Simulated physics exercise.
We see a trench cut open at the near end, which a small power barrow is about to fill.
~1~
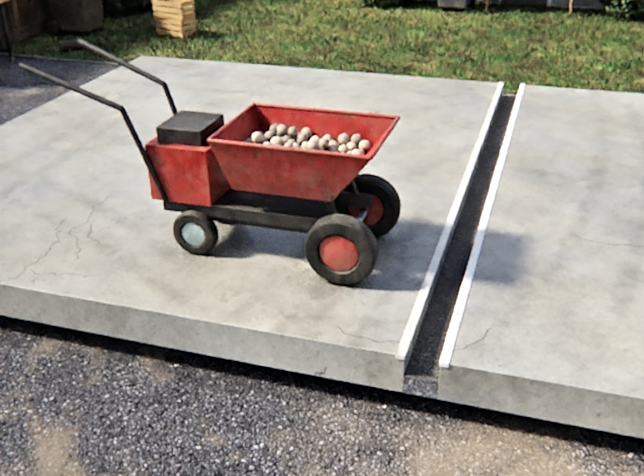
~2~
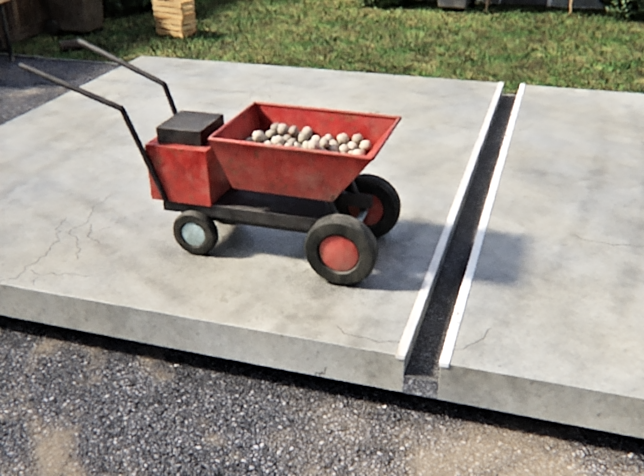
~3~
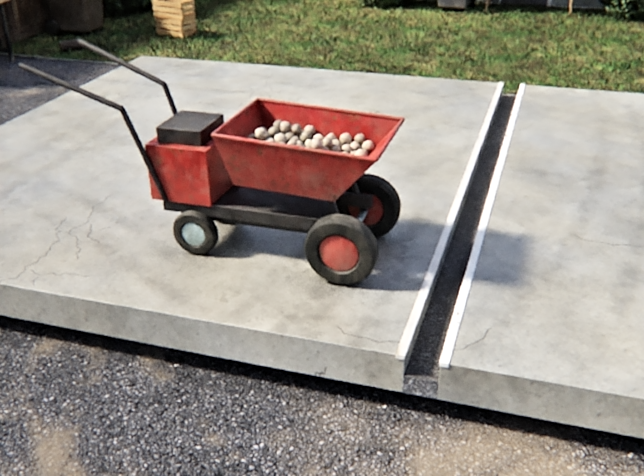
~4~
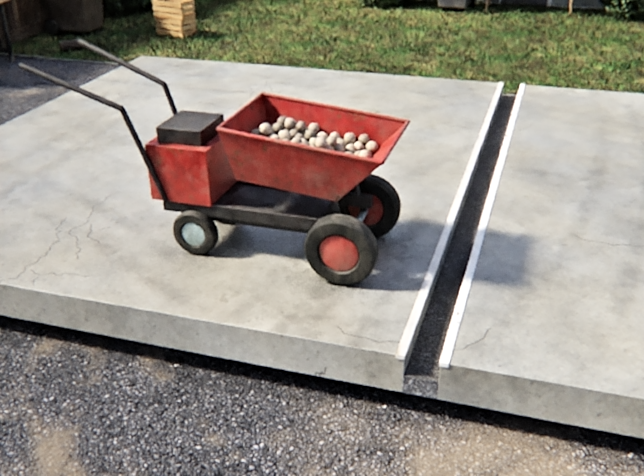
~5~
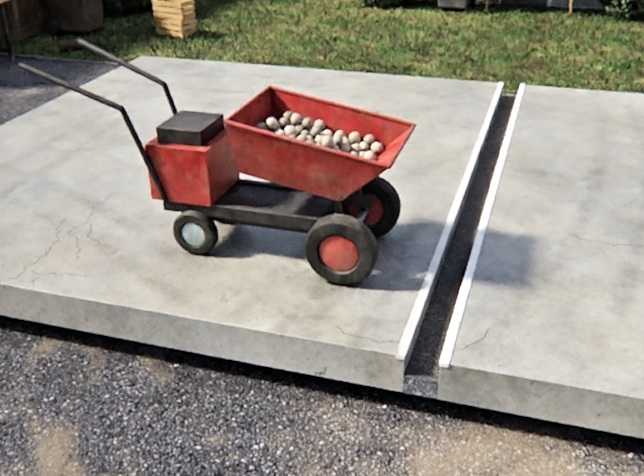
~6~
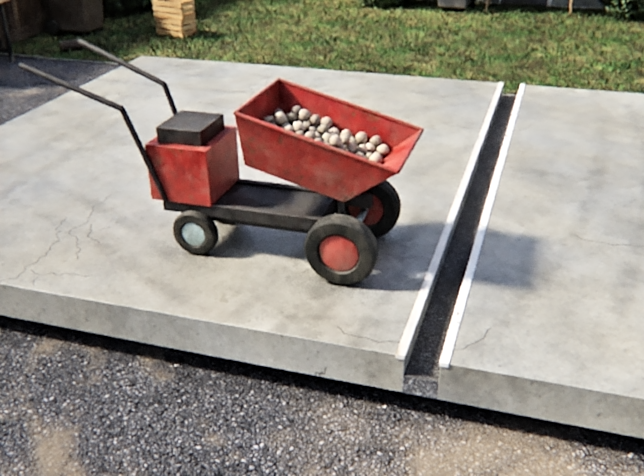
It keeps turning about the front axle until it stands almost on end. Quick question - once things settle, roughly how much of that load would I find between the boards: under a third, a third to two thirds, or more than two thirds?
Amount in: Beneath a third.
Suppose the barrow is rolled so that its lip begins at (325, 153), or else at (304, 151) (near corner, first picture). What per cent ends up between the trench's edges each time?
Close to 60 in a hundred, and close to 50 in a hundred.
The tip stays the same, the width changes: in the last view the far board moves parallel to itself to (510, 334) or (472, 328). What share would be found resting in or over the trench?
For the first it's 90 per cent, for the second 50 per cent.
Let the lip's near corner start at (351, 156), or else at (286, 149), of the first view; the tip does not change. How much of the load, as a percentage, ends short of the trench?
0 % then 60 %.
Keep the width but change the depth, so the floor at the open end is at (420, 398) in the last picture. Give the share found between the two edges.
20 per cent, roughly.
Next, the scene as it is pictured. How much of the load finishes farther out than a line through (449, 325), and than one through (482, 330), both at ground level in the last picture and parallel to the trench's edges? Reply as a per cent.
Estimate: 80 %, then 60 %.
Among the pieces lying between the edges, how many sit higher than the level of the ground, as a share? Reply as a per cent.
Some 5 per cent.
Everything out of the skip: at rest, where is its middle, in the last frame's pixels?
About (502, 273).
Shortly afterwards, skip tipped steeply; the whole lot in the skip.
Next, skip tipped steeply; the bulk in the skip; only a few in or heaped over the trench; near a quarter beyond it; only a few falling.
Some moments later, skip tipped right over; a little in the skip; a little in or heaped over the trench; the bulk beyond it.
In the end, skip tipped right over; near a quarter in or heaped over the trench; the bulk beyond it.
